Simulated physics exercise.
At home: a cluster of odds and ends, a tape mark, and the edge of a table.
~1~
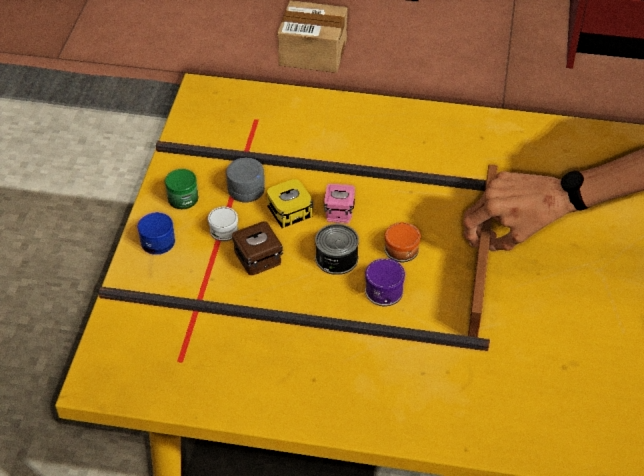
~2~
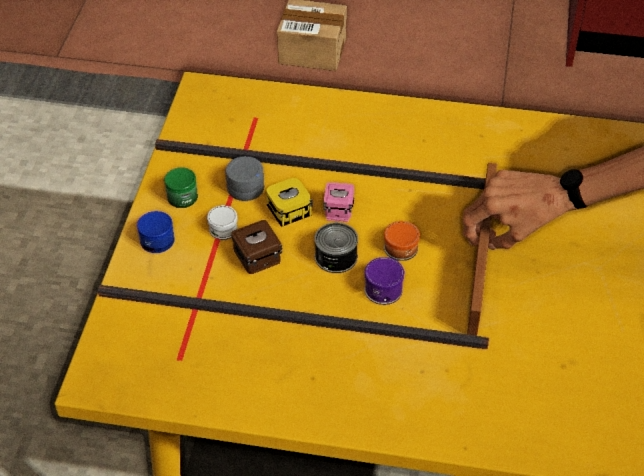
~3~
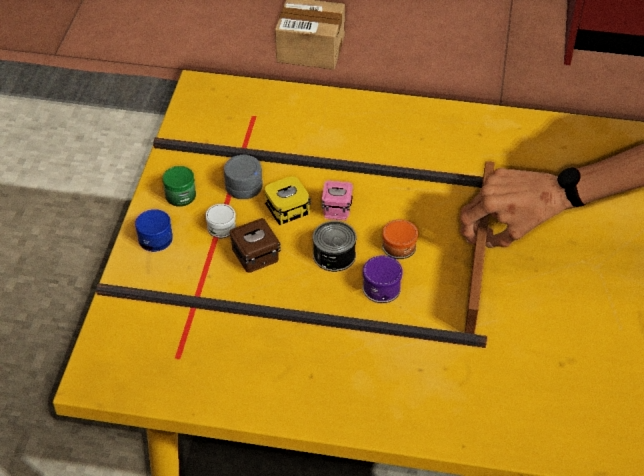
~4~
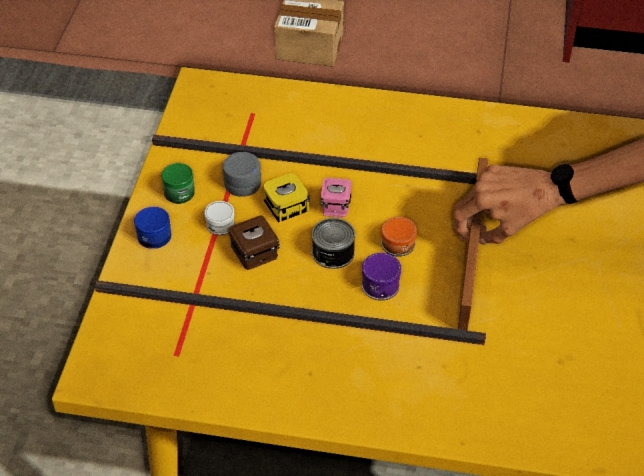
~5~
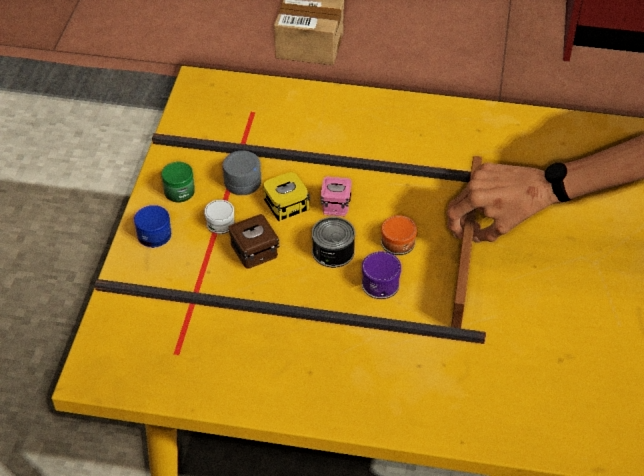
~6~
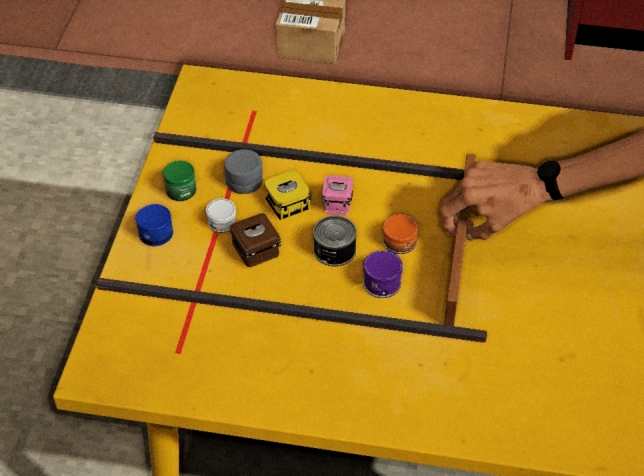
A hand edging a wooden board slightly left between dark rails on a yellow table, the colourful tubs and cases staying still.
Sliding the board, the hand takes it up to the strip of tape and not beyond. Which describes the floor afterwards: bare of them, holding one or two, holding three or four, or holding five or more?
Pieces going over the end will number nil.
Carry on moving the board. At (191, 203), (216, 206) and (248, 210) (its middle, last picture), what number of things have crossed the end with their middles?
Counts by place: 2 / 0 / 0.
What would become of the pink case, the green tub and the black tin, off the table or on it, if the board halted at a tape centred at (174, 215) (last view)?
In short: Pink case safe, green tub gone, black tin safe.
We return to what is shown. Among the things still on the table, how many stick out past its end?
Things overhanging at the end: 0.
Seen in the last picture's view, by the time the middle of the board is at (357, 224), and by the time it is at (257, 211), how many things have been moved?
Moved so far: 3, then 8.
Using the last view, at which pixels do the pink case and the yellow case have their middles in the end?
Pink case at about (217, 178), yellow case at about (186, 178).
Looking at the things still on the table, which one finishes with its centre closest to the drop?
Answer: The green tub.
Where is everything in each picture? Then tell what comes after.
Blue tub (157, 234); green tub (182, 189); white pot (224, 224); board (483, 248); tape (222, 229), in the first frame.
Green tub (181, 188); brown case (257, 247), in the second frame.
White pot (221, 221); grey lid (243, 177), in the third frame.
Blue tub (153, 228); pink case (336, 198), in the fourth frame.
Green tub (178, 182); purple pot (381, 276), in the fifth frame.
Blue tub (155, 225); green tub (180, 181); white pot (221, 216); board (461, 237); tape (220, 221), in the sixth frame.
A little later, none off yet; blue tub at rest near (155, 225); green tub at rest near (180, 181); white pot at rest near (221, 216).
When it is over, the number that fall off is zero.
